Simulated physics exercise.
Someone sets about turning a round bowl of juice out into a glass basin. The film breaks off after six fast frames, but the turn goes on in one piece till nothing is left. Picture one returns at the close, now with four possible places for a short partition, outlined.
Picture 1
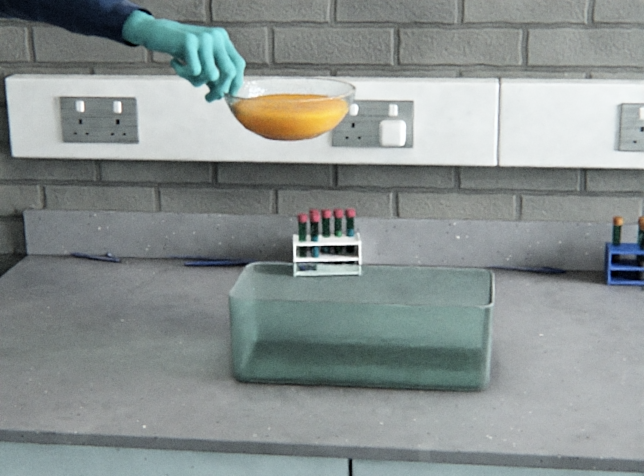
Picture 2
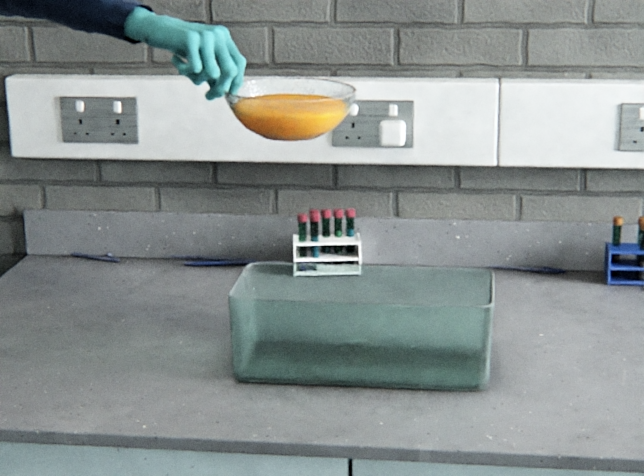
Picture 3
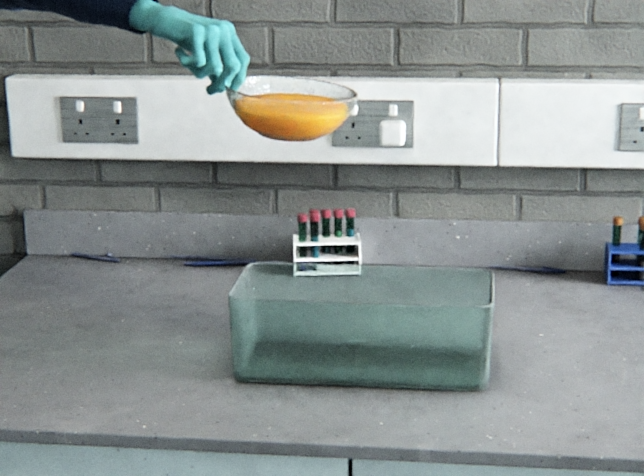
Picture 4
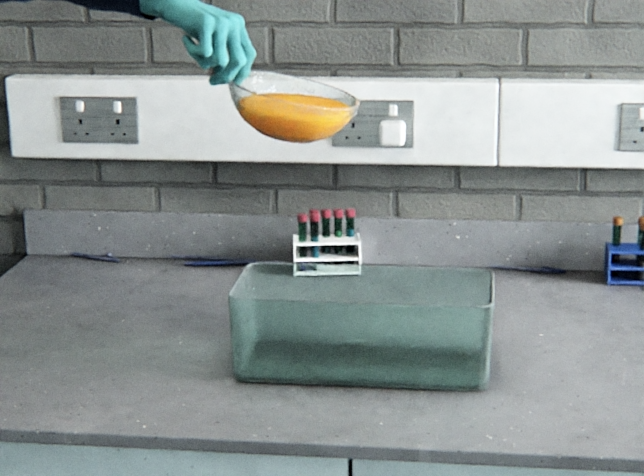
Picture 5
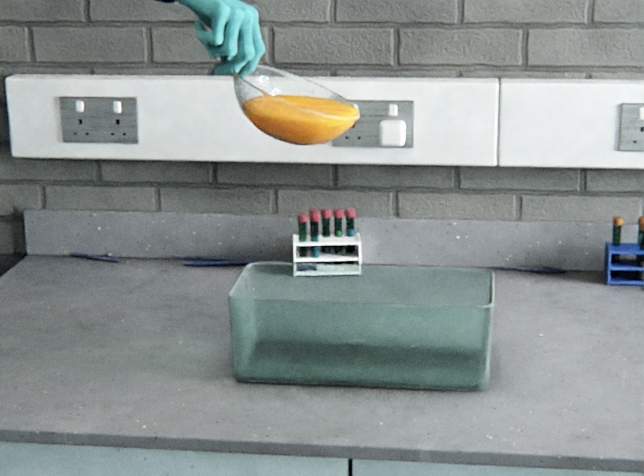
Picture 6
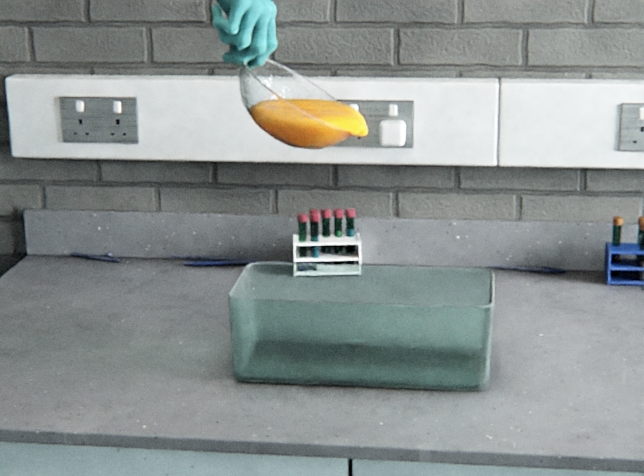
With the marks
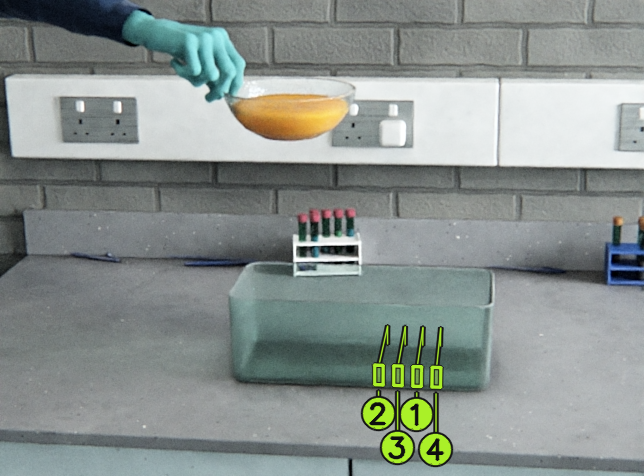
Glass bowl of orange juice tilting rightward in a teal-gloved hand above a glass basin, juice just starting over its lip.
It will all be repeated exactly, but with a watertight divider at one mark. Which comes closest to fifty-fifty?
Take 3.
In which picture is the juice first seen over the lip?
In picture 6.
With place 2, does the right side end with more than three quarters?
No.
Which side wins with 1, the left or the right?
More ends on the left.
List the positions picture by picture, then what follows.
Upright, lip at (354, 89); basin from (234, 378) to (489, 389); nothing has left yet.
Upright, lip at (354, 91); nothing has left yet.
Tipped about 6°, lip at (356, 95); nothing has left yet.
Tipped about 12°, lip at (357, 103); nothing has left yet.
Tipped about 21°, lip at (357, 114); nothing has left yet.
Tipped about 32°, lip at (356, 127); juice is over the lip, down to (360, 133).
On the marked copy, 1 at (416, 392); 2 at (378, 391); 3 at (397, 391); 4 at (435, 393).
If 1 is chosen, about 69 % ends left of the wall and 29 % right of it; 3 % is lost outside.
If 2 is chosen, about 30 % ends left of the wall and 68 % right of it.
If 3 is chosen, about 46 % ends left of the wall and 52 % right of it.
If 4 is chosen, about 84 % ends left of the wall and 13 % right of it; 4 % is lost outside.
